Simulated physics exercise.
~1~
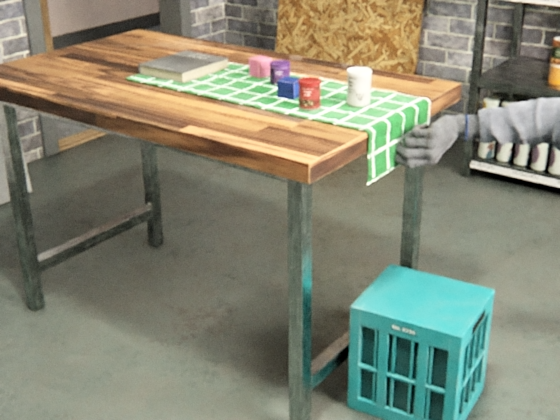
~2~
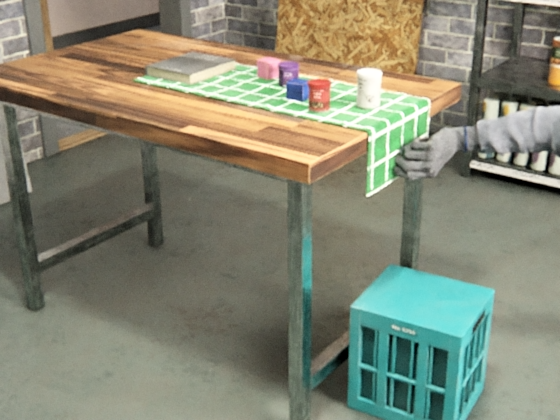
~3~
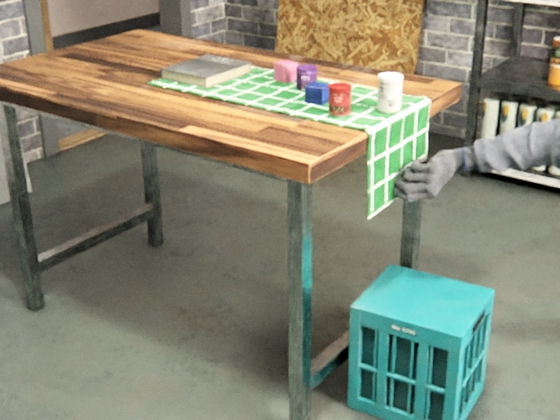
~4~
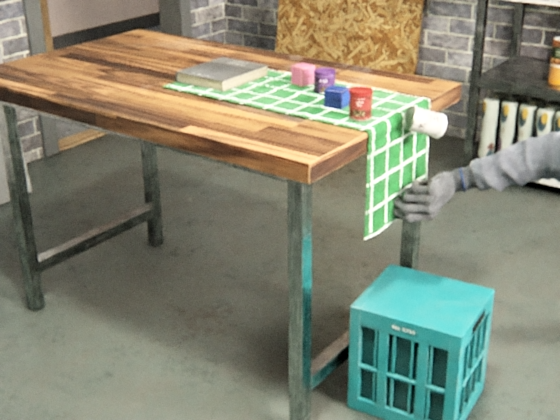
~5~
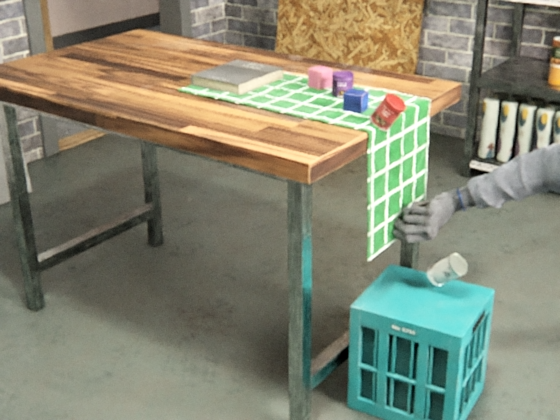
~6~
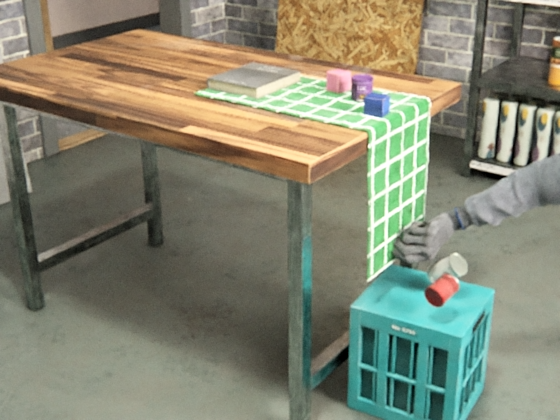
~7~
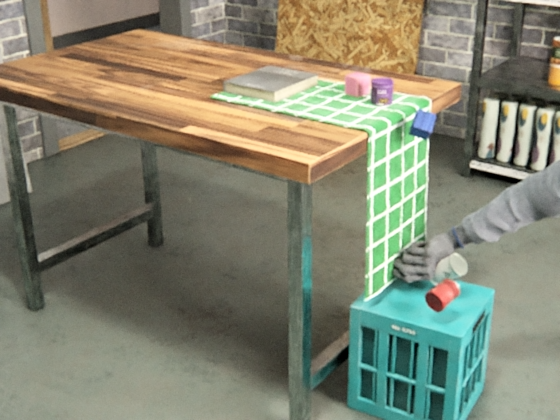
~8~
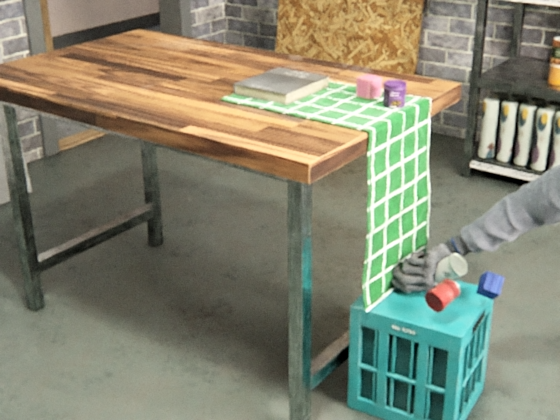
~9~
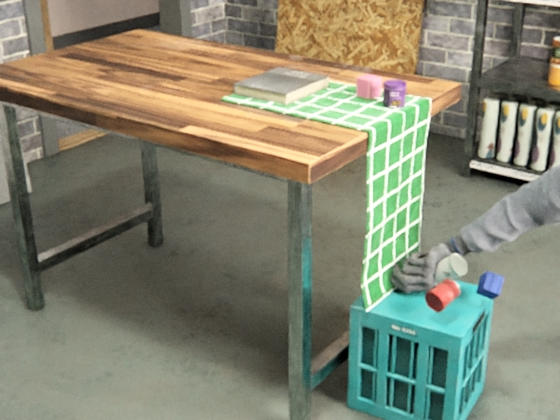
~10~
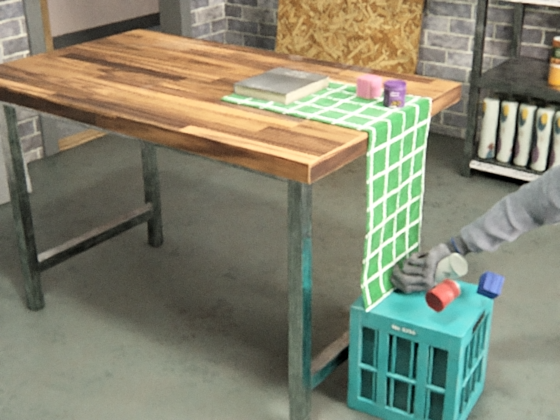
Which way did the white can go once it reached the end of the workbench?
It tipped over the edge and went down, landing on top of the turquoise crate.
